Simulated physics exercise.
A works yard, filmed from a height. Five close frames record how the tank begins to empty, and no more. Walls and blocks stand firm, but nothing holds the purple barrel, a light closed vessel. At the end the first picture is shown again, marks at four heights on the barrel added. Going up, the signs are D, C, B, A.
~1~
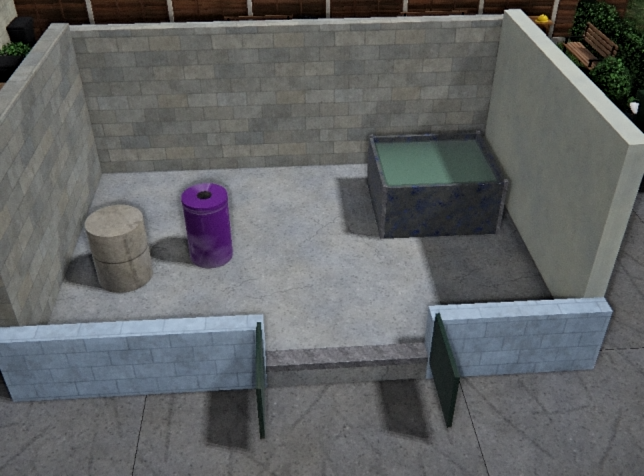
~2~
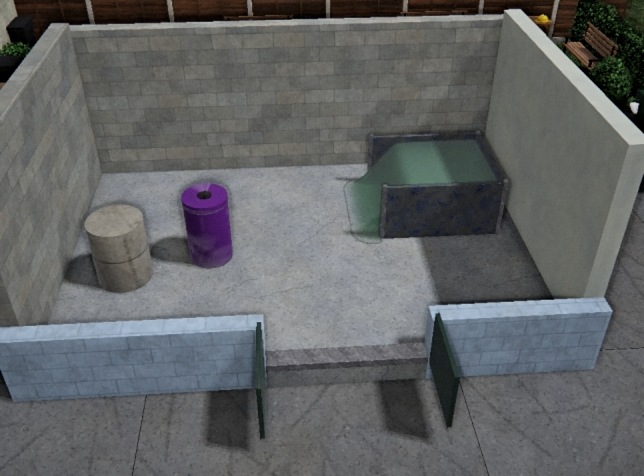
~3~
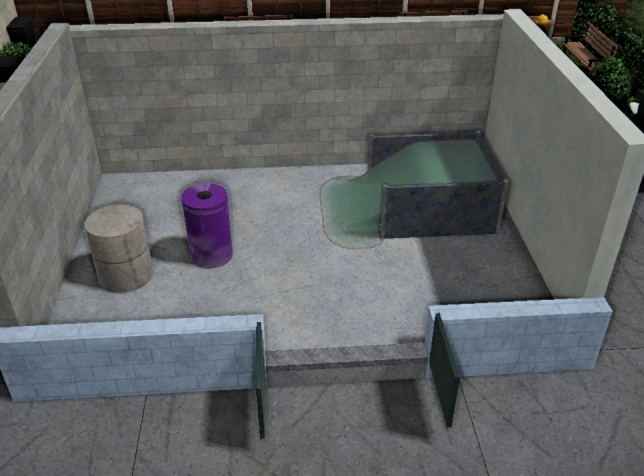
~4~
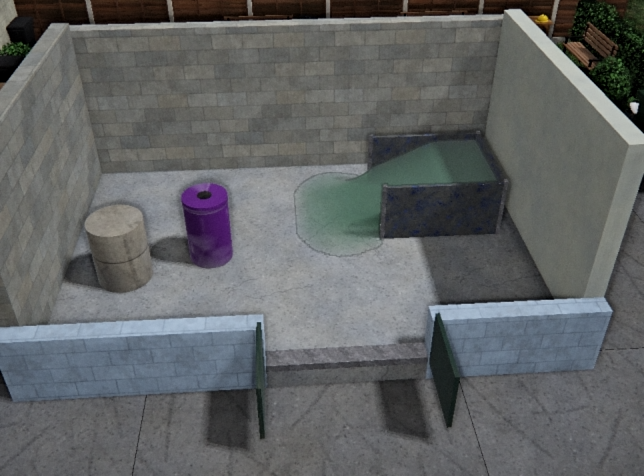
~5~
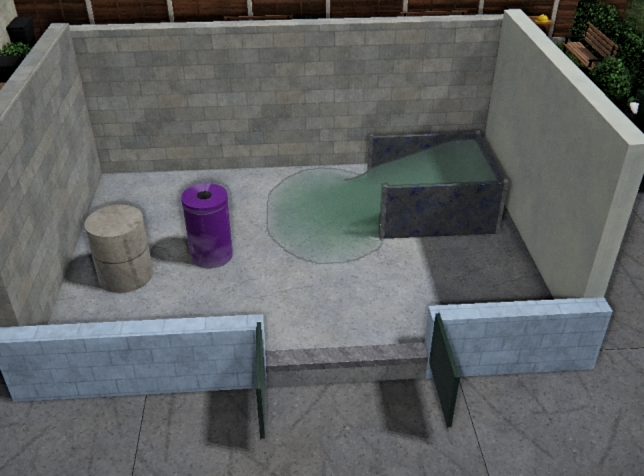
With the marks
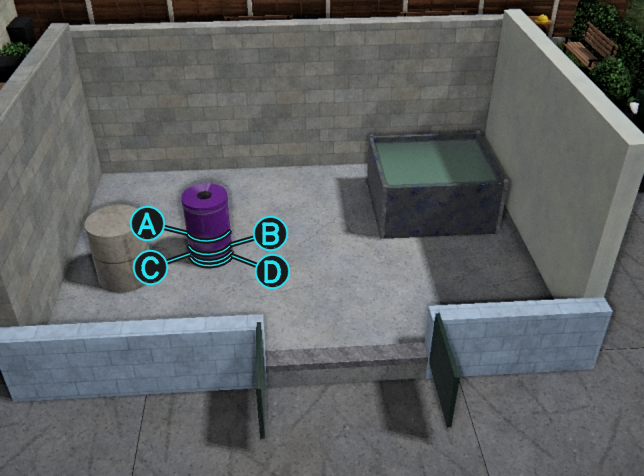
Greenish water pours from the open left side of a dark rectangular tank at the right of a walled yard, seen from a fixed, raised view. A purple barrel and a beige stone-like cylinder stand on the pale ground at left, beyond a low whitish front wall with an open gate. The water spreads leftward across the floor in a widening rounded pool, while the barrel and cylinder stay still.
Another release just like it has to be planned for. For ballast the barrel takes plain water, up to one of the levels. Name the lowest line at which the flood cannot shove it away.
Choose A.
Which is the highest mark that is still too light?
B.
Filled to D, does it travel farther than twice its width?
Yes, clearly.
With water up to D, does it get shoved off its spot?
Yes, it does.
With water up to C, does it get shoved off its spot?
Yes, that goes wrong.
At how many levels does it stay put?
One.
On the marked copy, A at (207, 240); B at (209, 254); C at (210, 261); D at (210, 265); from the bottom up D, C, B, A.
With A, it does not move.
With B, it is pushed about its own width away.
With C, it is pushed about twice its own width away.
With D, it is pushed about 5 times its own width away.
